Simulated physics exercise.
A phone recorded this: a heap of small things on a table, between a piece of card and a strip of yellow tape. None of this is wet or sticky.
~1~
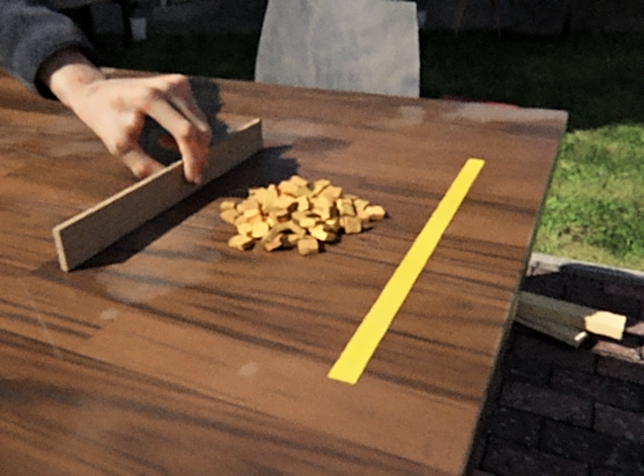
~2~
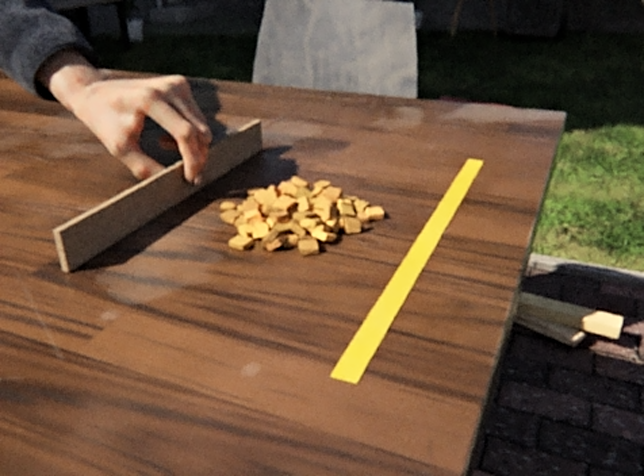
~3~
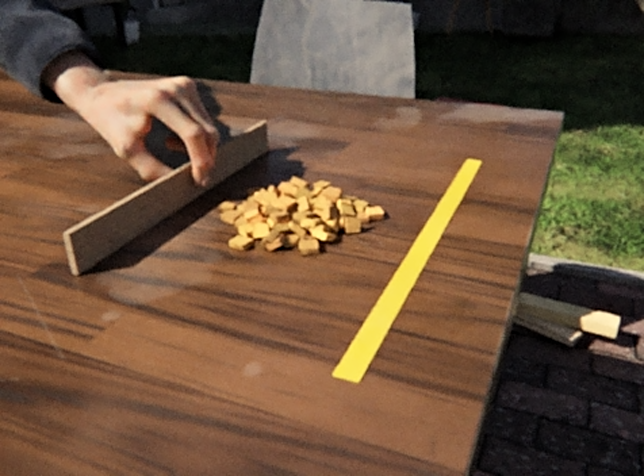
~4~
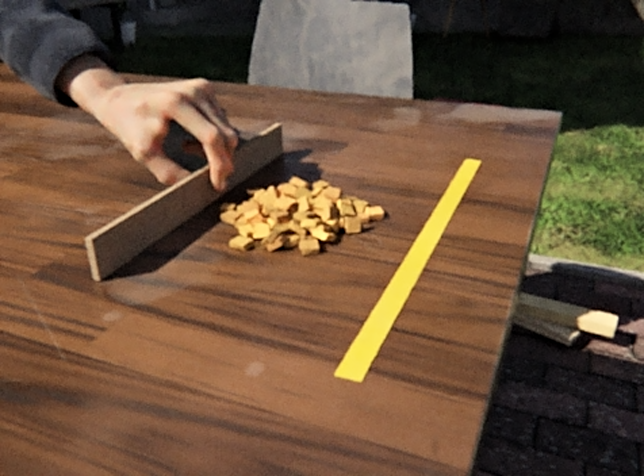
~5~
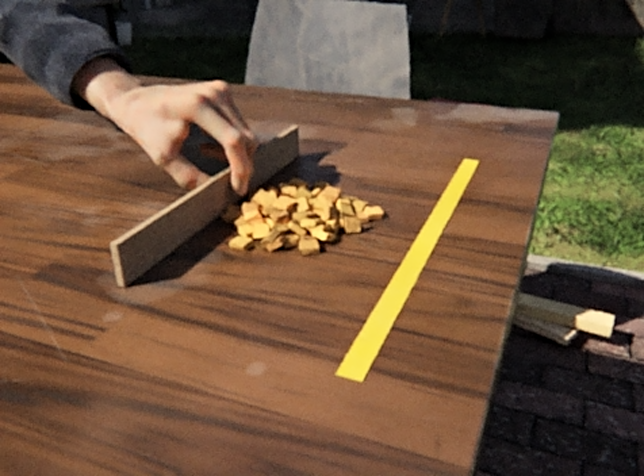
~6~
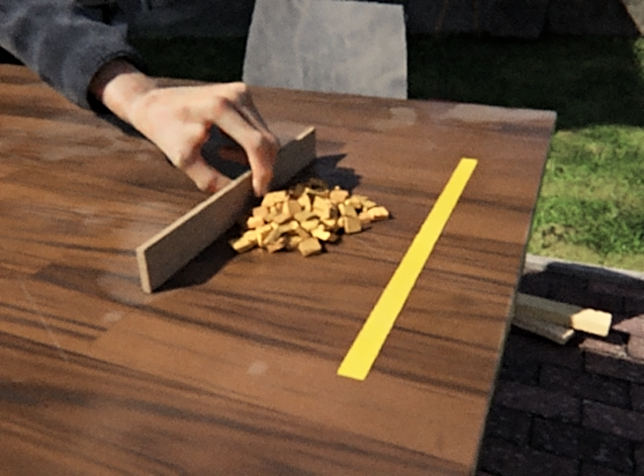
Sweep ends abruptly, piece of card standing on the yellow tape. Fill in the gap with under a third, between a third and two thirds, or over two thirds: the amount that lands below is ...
The amount that lands below is under a third.
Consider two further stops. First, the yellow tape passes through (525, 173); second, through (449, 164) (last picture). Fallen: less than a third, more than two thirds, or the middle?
Try 1 - more than two thirds; try 2 - under a third.
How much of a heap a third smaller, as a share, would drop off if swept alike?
10 % or thereabouts.
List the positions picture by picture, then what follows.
In the first picture, piece of card (81, 237), at rest; yellow tape (473, 167), about a palm's width from the edge; edge at (526, 259); the heap (297, 212), cereal squares.
In the second picture, piece of card (81, 238), at rest.
In the third picture, piece of card (90, 240); the heap (297, 212).
In the fourth picture, piece of card (112, 245).
In the fifth picture, piece of card (136, 251); the heap (296, 213).
In the sixth picture, piece of card (161, 256); yellow tape (467, 166); edge at (524, 256); the heap (301, 213), roughly half pushed along.
Just after the last frame, piece of card still moving, near (343, 188); heap all on the table, its front near (433, 232).
A moment on, piece of card stopped at the yellow tape; heap just a few over the edge.
Further on, piece of card stopped at the yellow tape; heap about a tenth over the edge.
When it is over, piece of card stopped at the yellow tape; heap about a tenth over the edge.
